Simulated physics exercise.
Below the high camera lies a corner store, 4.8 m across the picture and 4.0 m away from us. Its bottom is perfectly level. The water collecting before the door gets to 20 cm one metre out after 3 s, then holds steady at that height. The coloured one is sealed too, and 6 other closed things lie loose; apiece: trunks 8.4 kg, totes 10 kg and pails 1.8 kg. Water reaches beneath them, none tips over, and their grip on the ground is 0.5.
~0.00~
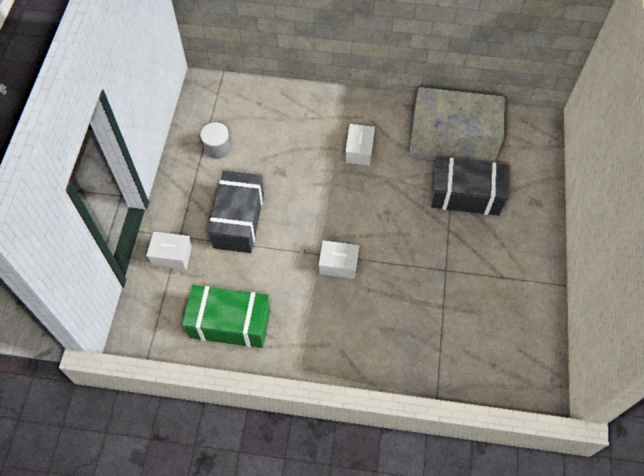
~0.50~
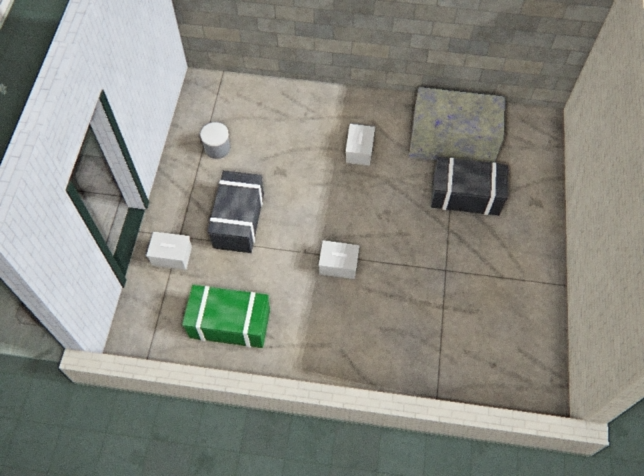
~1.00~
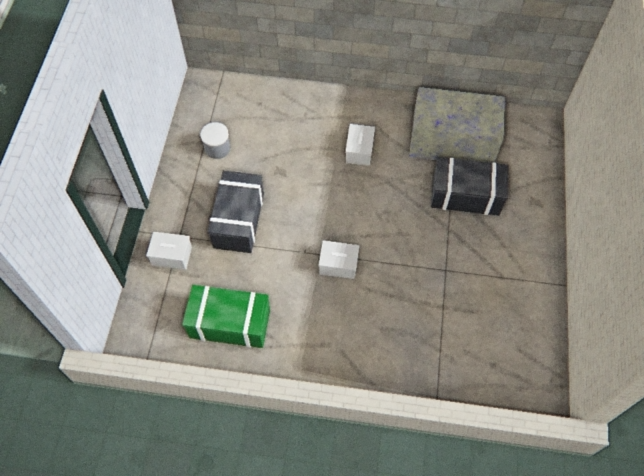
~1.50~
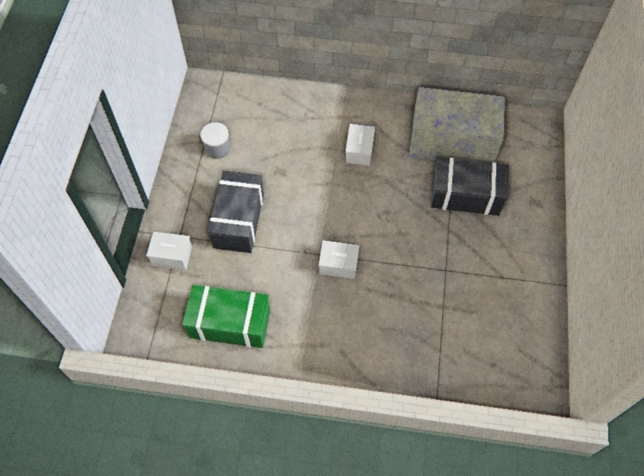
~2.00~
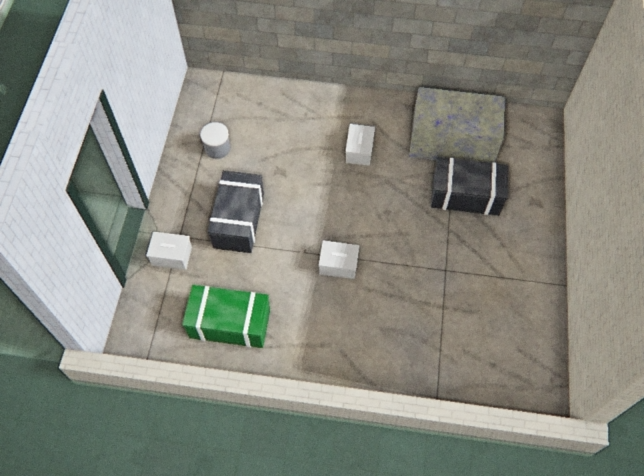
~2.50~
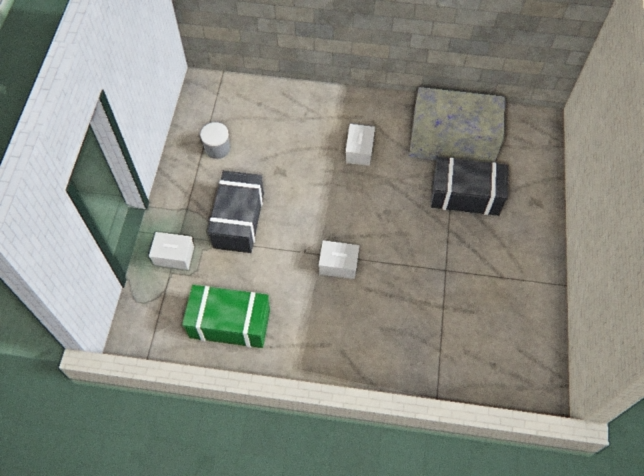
In the video, greenish water covers the dark paving outside a walled room, then begins to spread through the opening at left around a small white box, while the green trunk and other containers stay essentially still.
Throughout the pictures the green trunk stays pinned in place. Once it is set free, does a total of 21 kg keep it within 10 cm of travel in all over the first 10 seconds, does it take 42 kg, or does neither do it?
It takes 42 kg.
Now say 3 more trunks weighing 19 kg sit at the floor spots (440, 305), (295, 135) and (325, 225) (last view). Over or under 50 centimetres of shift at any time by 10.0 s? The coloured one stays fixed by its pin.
Spot one stays inside, spot two stays inside, spot three crosses the limit.
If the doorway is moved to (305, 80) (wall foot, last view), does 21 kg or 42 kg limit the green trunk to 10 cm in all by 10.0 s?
Okay, so only the heavy mass does.
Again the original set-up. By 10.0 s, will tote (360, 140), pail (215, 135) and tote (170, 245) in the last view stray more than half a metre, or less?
Not exceeded, Not exceeded, Exceeded, in that order.
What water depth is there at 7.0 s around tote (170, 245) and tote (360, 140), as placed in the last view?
Close to 4 and 5 centimetres.
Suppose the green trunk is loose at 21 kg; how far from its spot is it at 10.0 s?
Roughly 60 cm.
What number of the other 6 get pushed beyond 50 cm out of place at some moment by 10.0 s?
I count 3.
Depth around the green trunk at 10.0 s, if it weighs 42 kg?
Depth: Approx. 5 cm.
After 3.5 s the green trunk would be 0 cm from its start with 21 kg and 0 cm from its start with 42 kg; 2 cm of water round it then.
After 4.5 s the green trunk would be 20 cm from its start with 21 kg and 0 cm from its start with 42 kg; 6 cm of water round it then.
After 7.0 s the green trunk would be 56 cm from its start with 21 kg and 0 cm from its start with 42 kg; 4 cm of water round it then.
After 10.0 s the green trunk would be 60 cm from its start with 21 kg and 0 cm from its start with 42 kg; 5 cm of water round it then.
